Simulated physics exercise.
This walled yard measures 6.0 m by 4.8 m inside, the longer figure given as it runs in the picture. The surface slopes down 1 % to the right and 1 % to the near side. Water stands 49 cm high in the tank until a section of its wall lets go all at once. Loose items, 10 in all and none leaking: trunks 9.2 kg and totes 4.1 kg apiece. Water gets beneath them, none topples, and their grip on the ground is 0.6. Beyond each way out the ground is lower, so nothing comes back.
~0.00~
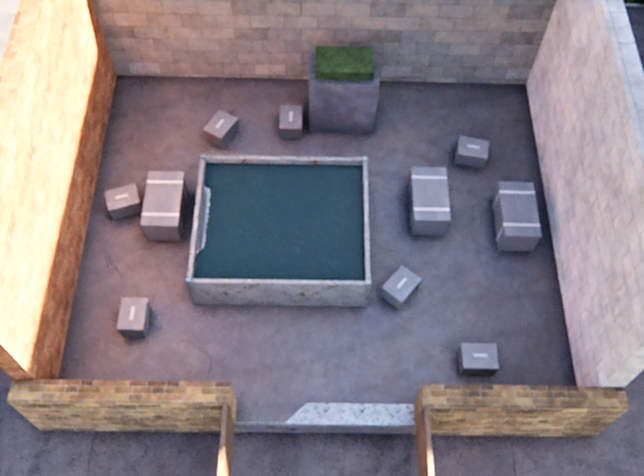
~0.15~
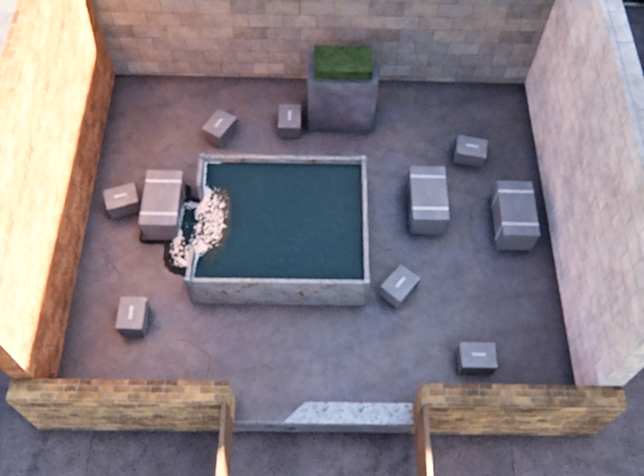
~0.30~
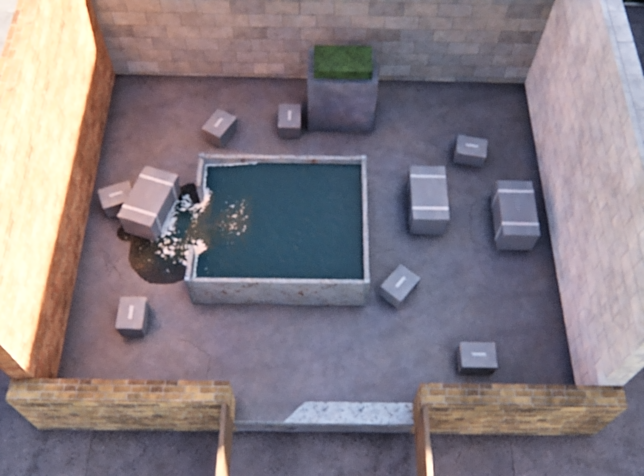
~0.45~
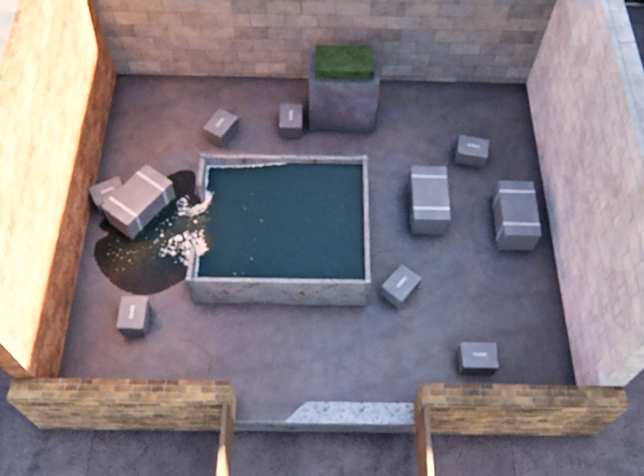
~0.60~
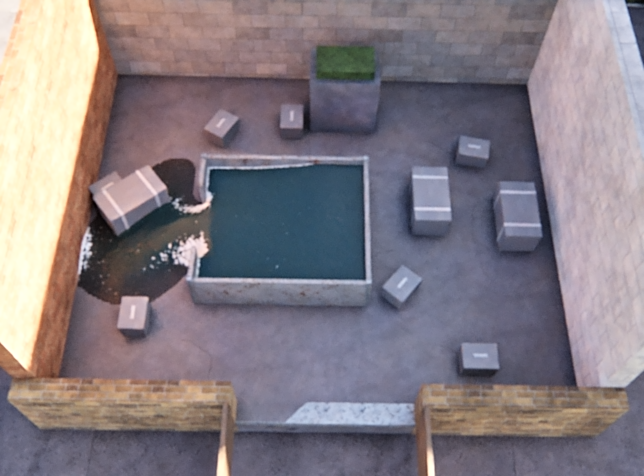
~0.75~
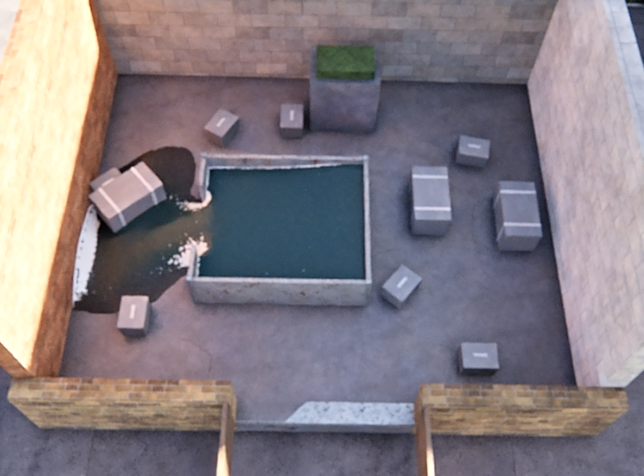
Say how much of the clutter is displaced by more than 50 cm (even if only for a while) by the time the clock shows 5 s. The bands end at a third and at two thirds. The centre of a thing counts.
Share: From one to two thirds.
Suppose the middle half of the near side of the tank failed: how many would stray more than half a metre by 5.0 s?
In that case 1 of them.
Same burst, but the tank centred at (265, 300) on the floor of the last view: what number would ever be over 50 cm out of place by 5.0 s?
Then 3.
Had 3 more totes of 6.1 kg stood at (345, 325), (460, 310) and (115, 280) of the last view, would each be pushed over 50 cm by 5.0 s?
In that order: Past it, short of it, over.
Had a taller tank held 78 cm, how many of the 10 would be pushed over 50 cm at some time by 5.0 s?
In that case 6 of them.
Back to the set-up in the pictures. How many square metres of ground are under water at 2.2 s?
Roughly 9.5 m2.
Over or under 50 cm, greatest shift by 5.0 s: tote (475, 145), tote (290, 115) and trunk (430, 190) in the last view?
In turn: Short of it, more, short of it.
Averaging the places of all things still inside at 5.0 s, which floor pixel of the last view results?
At about (366, 210).
After 1.1 s 2 of 10 are over 50 cm from their spots; 2 afloat.
After 2.2 s 2 of 10 are over 50 cm from their spots; 1 afloat.
After 3.5 s 3 of 10 are over 50 cm from their spots; 2 afloat.
After 5.0 s 4 of 10 are over 50 cm from their spots, and 4 have been at some point; 3 afloat.
